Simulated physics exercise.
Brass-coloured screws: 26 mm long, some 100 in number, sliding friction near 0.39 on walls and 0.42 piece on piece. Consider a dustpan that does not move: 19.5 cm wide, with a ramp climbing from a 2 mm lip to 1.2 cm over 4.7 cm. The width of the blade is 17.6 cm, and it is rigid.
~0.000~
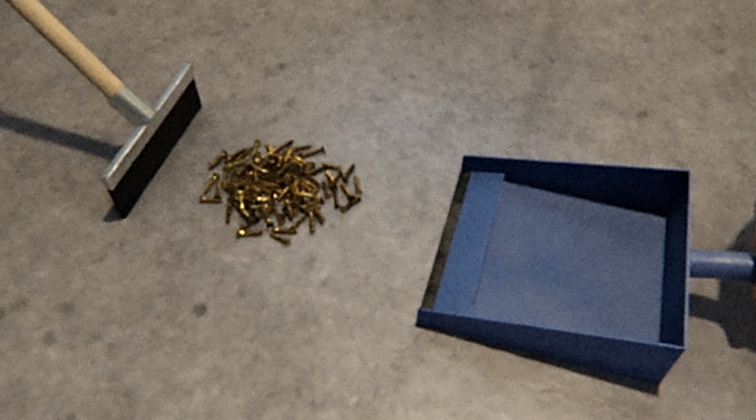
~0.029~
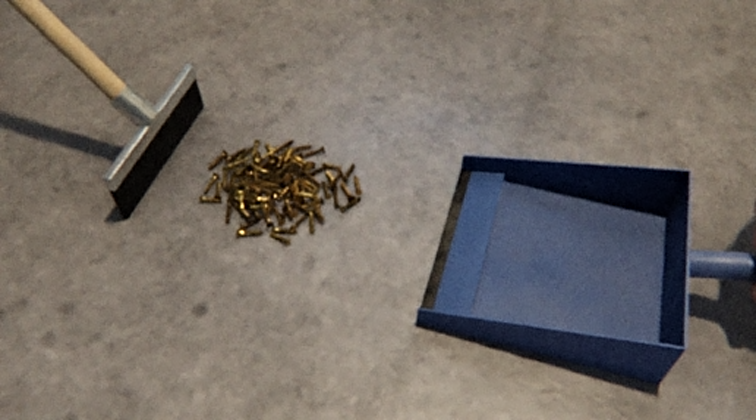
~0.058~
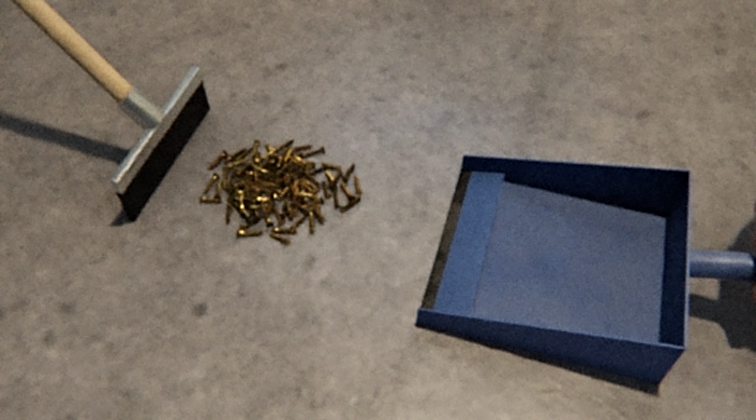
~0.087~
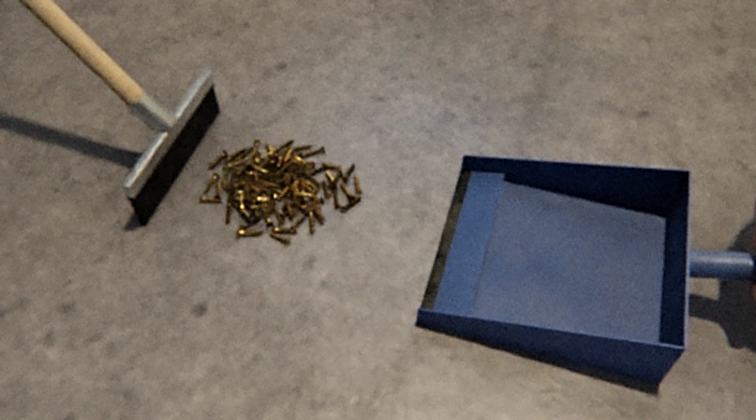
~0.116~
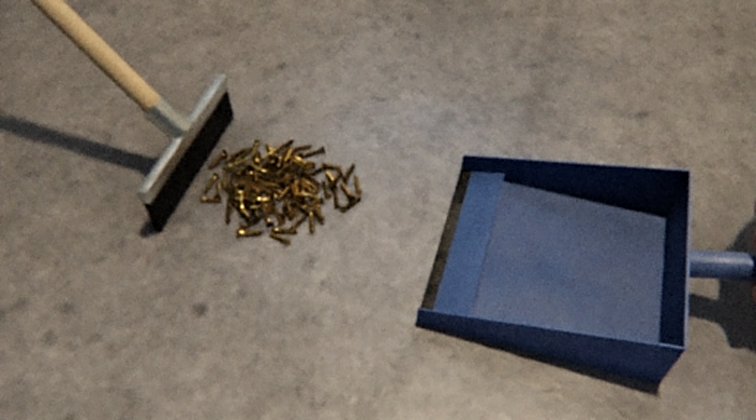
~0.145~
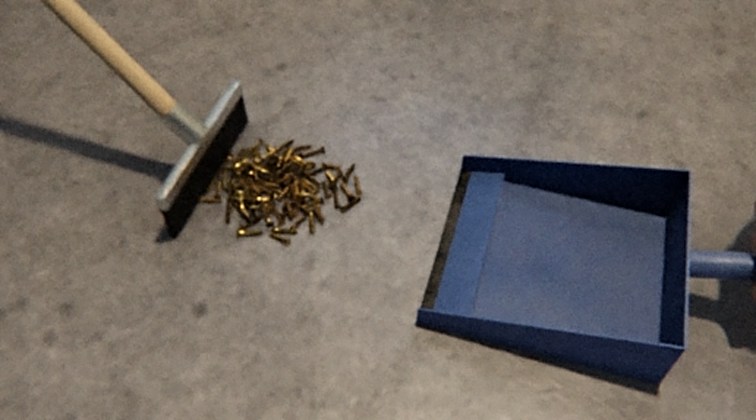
At the start, a wooden-handled broom with a dark, flat blade stands left of a pile of brass-coloured screws, with a blue dustpan to the right on a grey floor. The blade slides rightward and reaches the pile's left edge, while the dustpan stays still.
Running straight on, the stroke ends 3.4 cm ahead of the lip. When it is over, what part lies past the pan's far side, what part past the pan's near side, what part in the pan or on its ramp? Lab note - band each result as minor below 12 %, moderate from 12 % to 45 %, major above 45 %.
One by one: Past the pan's far side: Not much. Past the pan's near side: Not much. In the pan or on its ramp: A moderate quantity.
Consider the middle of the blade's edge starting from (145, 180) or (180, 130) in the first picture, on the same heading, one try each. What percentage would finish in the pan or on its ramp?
Some 20 and 25 per cent.
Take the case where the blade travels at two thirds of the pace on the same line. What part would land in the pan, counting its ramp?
Then near 30 in a hundred.
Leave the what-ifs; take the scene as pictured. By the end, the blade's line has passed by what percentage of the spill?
0 %.
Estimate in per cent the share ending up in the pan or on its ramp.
I'd put it near 25 percent.
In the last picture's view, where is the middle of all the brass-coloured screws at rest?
When it all comes to rest, the middle is near (433, 234).
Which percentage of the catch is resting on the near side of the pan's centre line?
50 per cent.
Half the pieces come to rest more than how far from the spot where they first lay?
About 18 cm.
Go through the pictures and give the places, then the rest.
The first frame shows blade from (109, 183) to (189, 74), moved 0.0 cm, 0 of the pieces shifted so far; middle of the pieces at (272, 188); pan at (569, 270).
The second frame shows blade from (112, 184) to (191, 74), moved 0.3 cm, 0 of the pieces shifted so far; middle of the pieces at (272, 188).
The third frame shows blade from (119, 187) to (197, 77), moved 1.1 cm, 0 of the pieces shifted so far; middle of the pieces at (272, 188).
The fourth frame shows blade from (130, 191) to (208, 80), moved 2.6 cm, 0 of the pieces shifted so far; middle of the pieces at (272, 188).
The fifth frame shows blade from (146, 197) to (222, 85), moved 4.5 cm, 0 of the pieces shifted so far; middle of the pieces at (272, 188).
The sixth frame shows blade from (163, 204) to (237, 90), moved 6.4 cm, 3 of the pieces shifted so far; middle of the pieces at (272, 188); pan at (569, 270). Its pace works out near 0.68 m/s, heading 8 degrees towards the viewer's side.
After 0.32 s, middle of the blade 14 cm from the lip; 0 % over the lip, far side 5 %, near side 0 %.
After 0.43 s, middle of the blade 7 cm from the lip; 0 % over the lip, far side 5 %, near side 0 %.
After 0.68 s, middle of the blade 4 cm from the lip; 25 % over the lip, far side 5 %, near side 0 %.
By 1.8 s all is still; far side 5 %, near side 0 %, pan 25 %, in front of the lip or behind the blade 70 %.
